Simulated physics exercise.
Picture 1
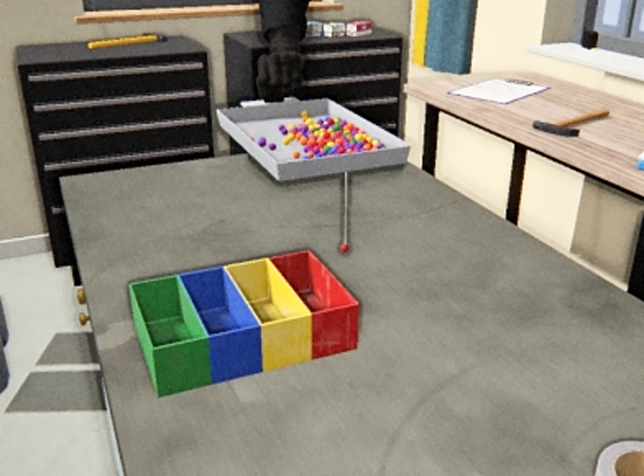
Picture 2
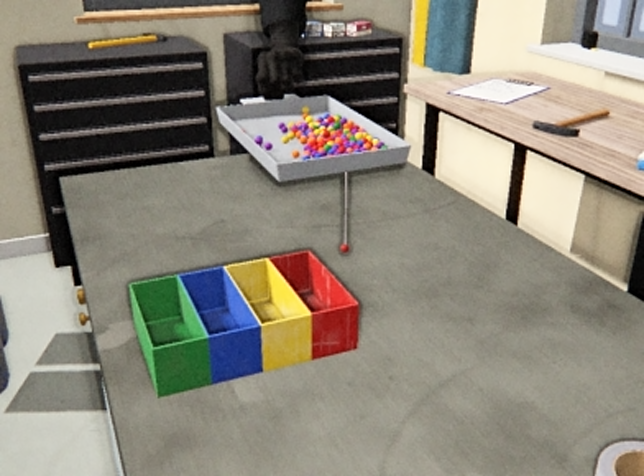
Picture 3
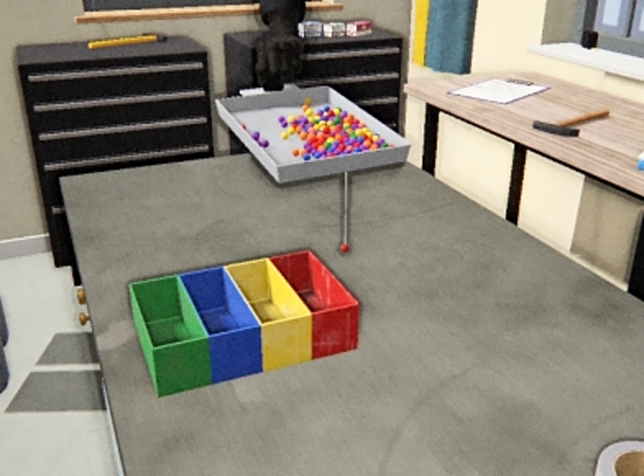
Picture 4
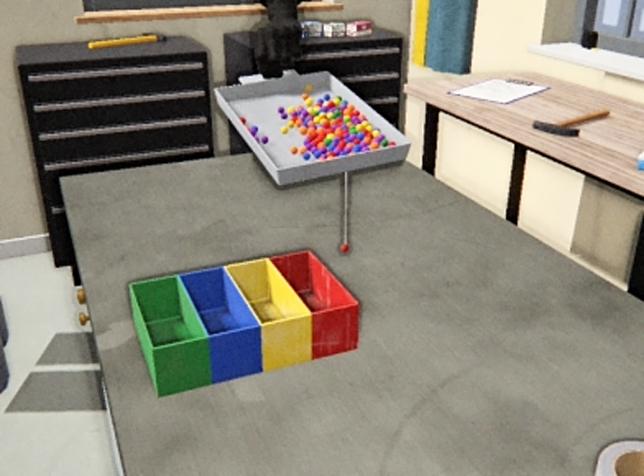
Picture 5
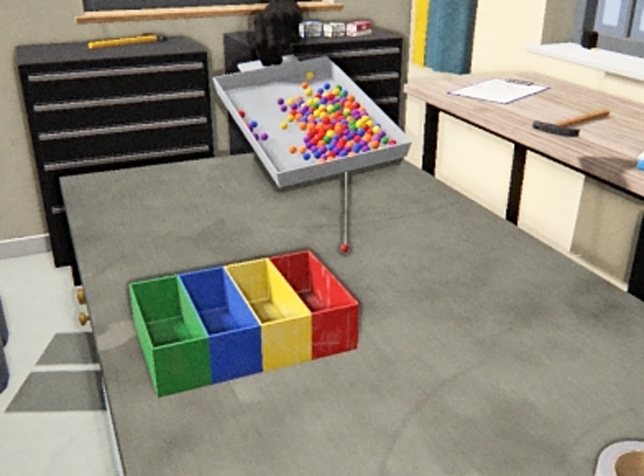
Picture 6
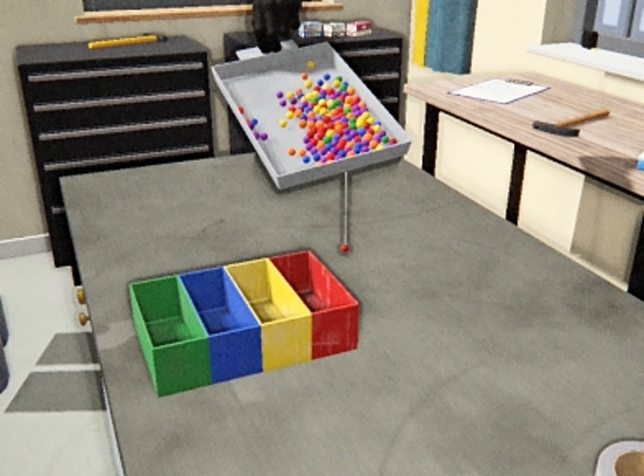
A gray tray of colorful beads was tilted steadily by a dark hand, its back edge rising and the beads shifting and spreading a little, while the green, blue, yellow and red box stayed empty.
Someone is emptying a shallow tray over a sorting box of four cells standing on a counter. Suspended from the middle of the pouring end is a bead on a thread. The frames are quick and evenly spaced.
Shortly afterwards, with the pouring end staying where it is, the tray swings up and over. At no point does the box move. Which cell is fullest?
The red cell.
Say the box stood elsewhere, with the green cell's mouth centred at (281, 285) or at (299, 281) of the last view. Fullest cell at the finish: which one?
The green cell, then green.
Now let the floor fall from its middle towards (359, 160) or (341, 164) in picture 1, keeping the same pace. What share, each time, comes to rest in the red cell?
Close to 0 percent first and close to 20 percent second.
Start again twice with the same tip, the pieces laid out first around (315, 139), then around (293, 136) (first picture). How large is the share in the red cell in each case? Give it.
Estimate: 60 % first, 60 % second.
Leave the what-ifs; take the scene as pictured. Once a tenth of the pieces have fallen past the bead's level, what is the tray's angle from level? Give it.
Near 80 degrees.
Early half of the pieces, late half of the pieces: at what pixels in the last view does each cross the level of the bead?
Starting near (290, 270), moving on to near (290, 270).
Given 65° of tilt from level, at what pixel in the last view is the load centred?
(315, 153).
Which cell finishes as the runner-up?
Second: The yellow cell.
Shortly afterwards, tray tipped steeply; all but a few on the tray; only a few in the yellow cell; only a few falling or outside the box.
Next, tray tipped past a quarter turn; near a quarter on the tray; near a third in the red cell; near a quarter in the yellow cell; only a few in the blue cell; near a quarter falling or outside the box.
Some moments later, tray tipped past a quarter turn; near two thirds in the red cell; near a third in the yellow cell; a little in the blue cell; a little falling or outside the box.
In the end, tray tipped past a quarter turn; near two thirds in the red cell; near a third in the yellow cell; a little in the blue cell; none at all in the green cell; a little outside the box.
